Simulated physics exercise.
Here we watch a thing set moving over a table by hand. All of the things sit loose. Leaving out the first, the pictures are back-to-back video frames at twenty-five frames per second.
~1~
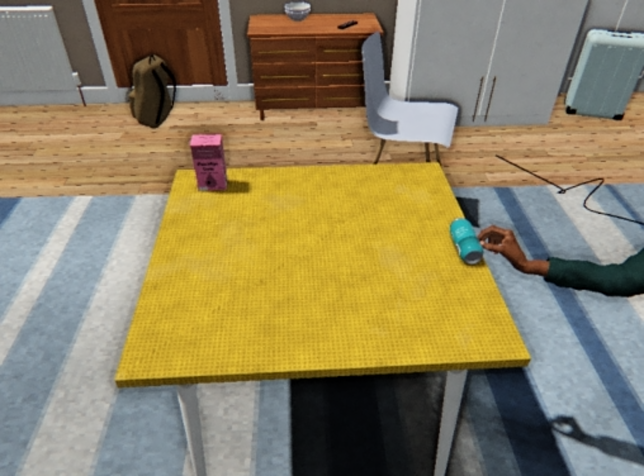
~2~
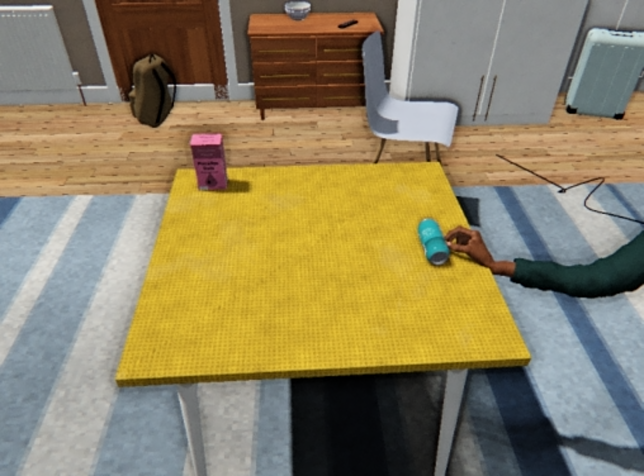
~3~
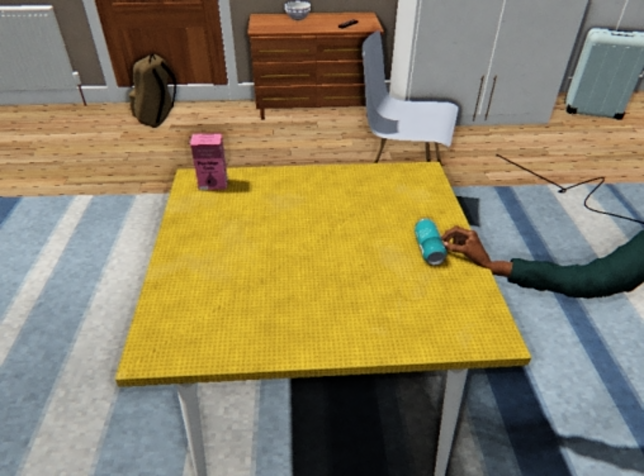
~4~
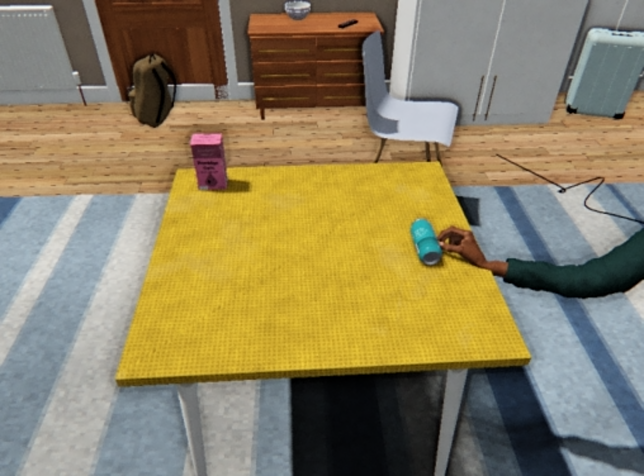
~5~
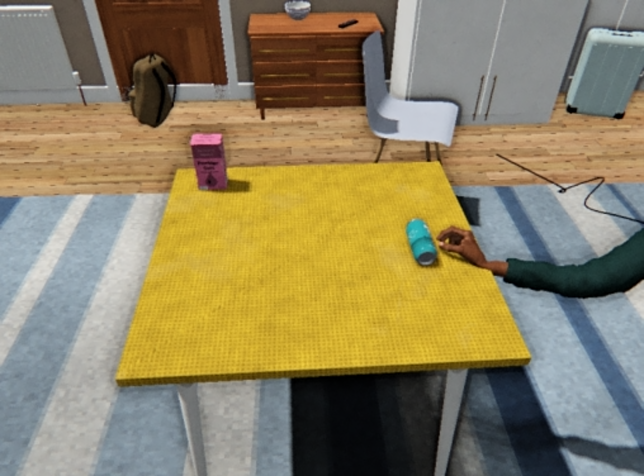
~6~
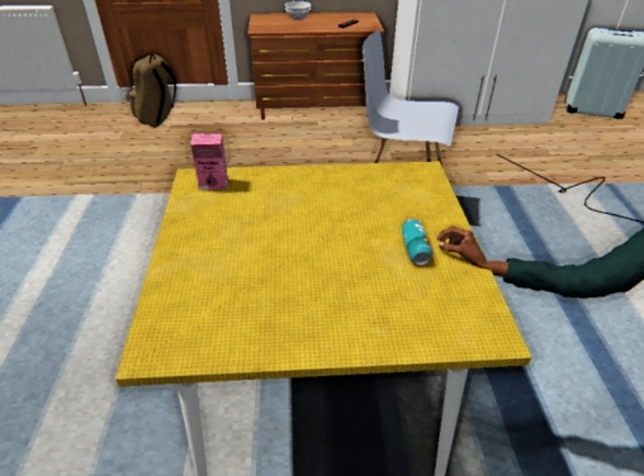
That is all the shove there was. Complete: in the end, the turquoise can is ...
... on the table.
Then, 0.10 s after the last picture, turquoise can rolled about its own width near (406, 242).
Then, 0.20 s after the last picture, turquoise can rolled about its own width near (397, 242).
Then, 0.40 s after the last picture, turquoise can rolled well along near (383, 243).
Then, 0.60 s after the last picture, turquoise can rolled well along near (375, 243).
At rest, moved from the start, turquoise can. Seen from the same camera at the end, turquoise can near (374, 243).
